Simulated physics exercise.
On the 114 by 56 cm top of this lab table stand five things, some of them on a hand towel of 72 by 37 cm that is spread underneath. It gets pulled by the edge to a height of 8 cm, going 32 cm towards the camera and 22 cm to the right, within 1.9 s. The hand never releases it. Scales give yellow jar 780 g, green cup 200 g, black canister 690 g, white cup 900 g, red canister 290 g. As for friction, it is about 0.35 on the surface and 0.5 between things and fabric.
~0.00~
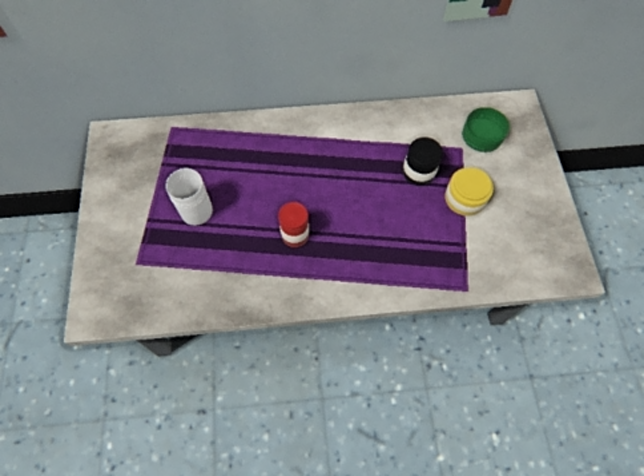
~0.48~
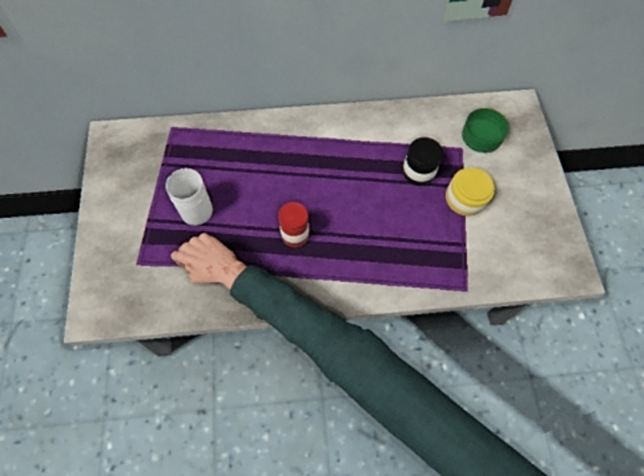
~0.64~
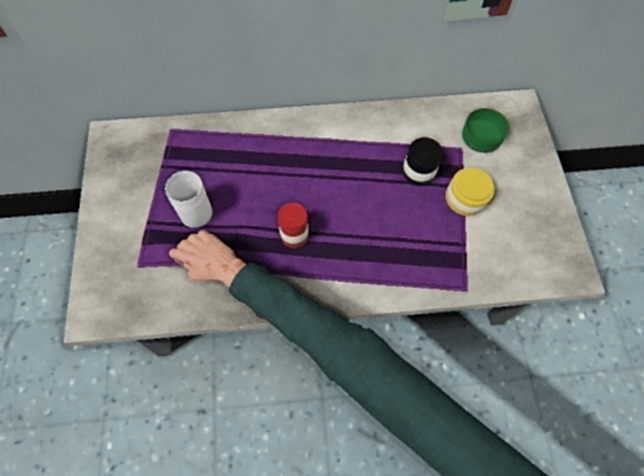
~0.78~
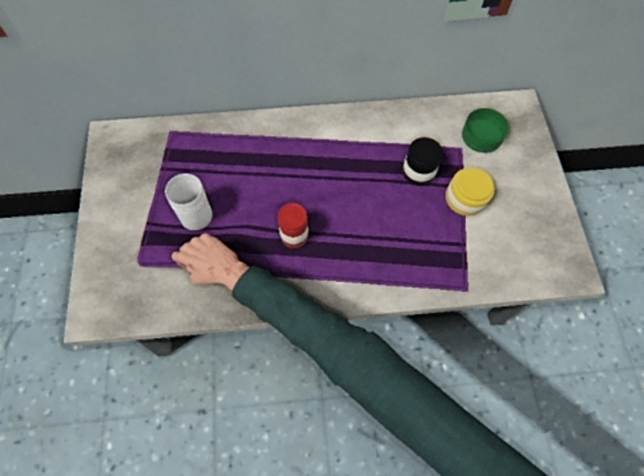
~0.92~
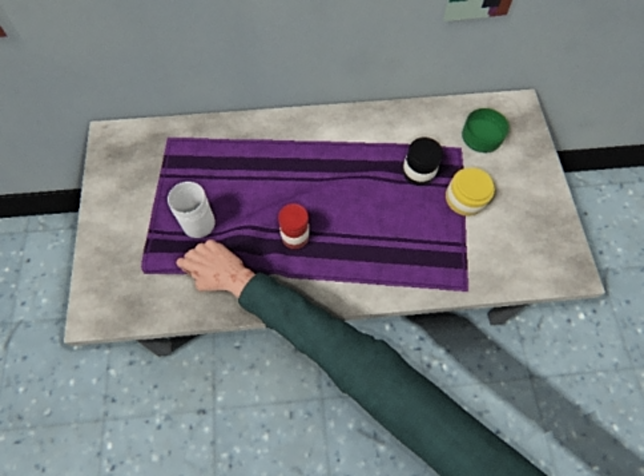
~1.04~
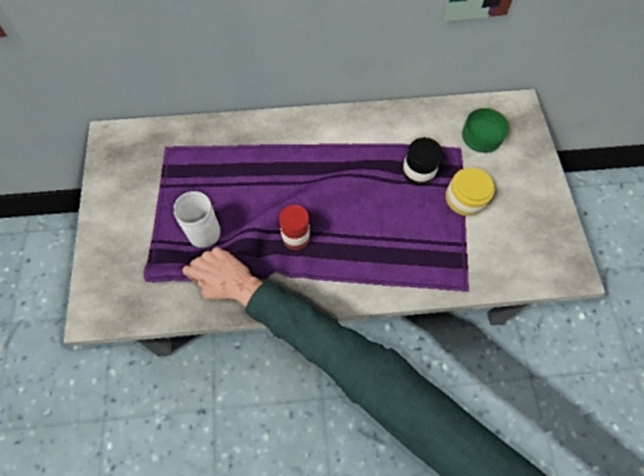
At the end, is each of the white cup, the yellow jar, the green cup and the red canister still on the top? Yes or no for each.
Answers: White cup - no; yellow jar - yes; green cup - yes; red canister - no.
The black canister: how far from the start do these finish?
Black canister: 10 cm.
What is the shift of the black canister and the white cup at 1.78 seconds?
I'd put the black canister at some 4 centimetres and the white cup at some 30 centimetres.
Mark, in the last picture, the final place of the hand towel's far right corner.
(432, 158) or thereabouts.
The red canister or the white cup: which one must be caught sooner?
Red.
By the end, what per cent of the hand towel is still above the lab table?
Near 55 in a hundred.
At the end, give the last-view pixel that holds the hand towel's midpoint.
Close to (378, 298) in pixels.
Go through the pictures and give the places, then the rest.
In the first frame, shows, white cup (184, 184); yellow jar (474, 183); green cup (488, 124); red canister (293, 215); hand towel corners (136, 265) (171, 127) (468, 292).
In the second frame, shows, hand towel corners (171, 127) (468, 292); grip (188, 267).
In the third frame, shows, white cup (184, 187); hand towel corners (171, 129) (468, 292); grip (187, 264).
In the fourth frame, shows, white cup (184, 189); hand towel corners (170, 131) (468, 292); grip (189, 267).
In the fifth frame, shows, white cup (186, 198); hand towel corners (168, 138) (468, 292); grip (194, 273).
In the sixth frame, shows, white cup (192, 208); yellow jar (475, 183); green cup (488, 125); red canister (294, 217); hand towel corners (165, 147) (469, 292); grip (200, 281).
At 1.4 s, 100 % of the hand towel is still over the top; white cup 16 cm off its start, red canister 7 cm off its start, black canister 1 cm off its start.
At 1.8 s, 90 % of the hand towel is still over the top; white cup 28 cm off its start, red canister on its side, 20 cm off its start, black canister 3 cm off its start.
At 2.2 s, 55 % of the hand towel is still over the top; red canister over the edge, white cup over the edge, black canister 9 cm off its start at (416, 182).
At 2.5 s, 55 % of the hand towel is still over the top; white cup over the edge, red canister over the edge, black canister 10 cm off its start.
At 4.1 s, 55 % of the hand towel is still over the top; white cup over the edge, red canister over the edge, yellow jar 0 cm off its start at (475, 182), green cup 0 cm off its start at (488, 125).
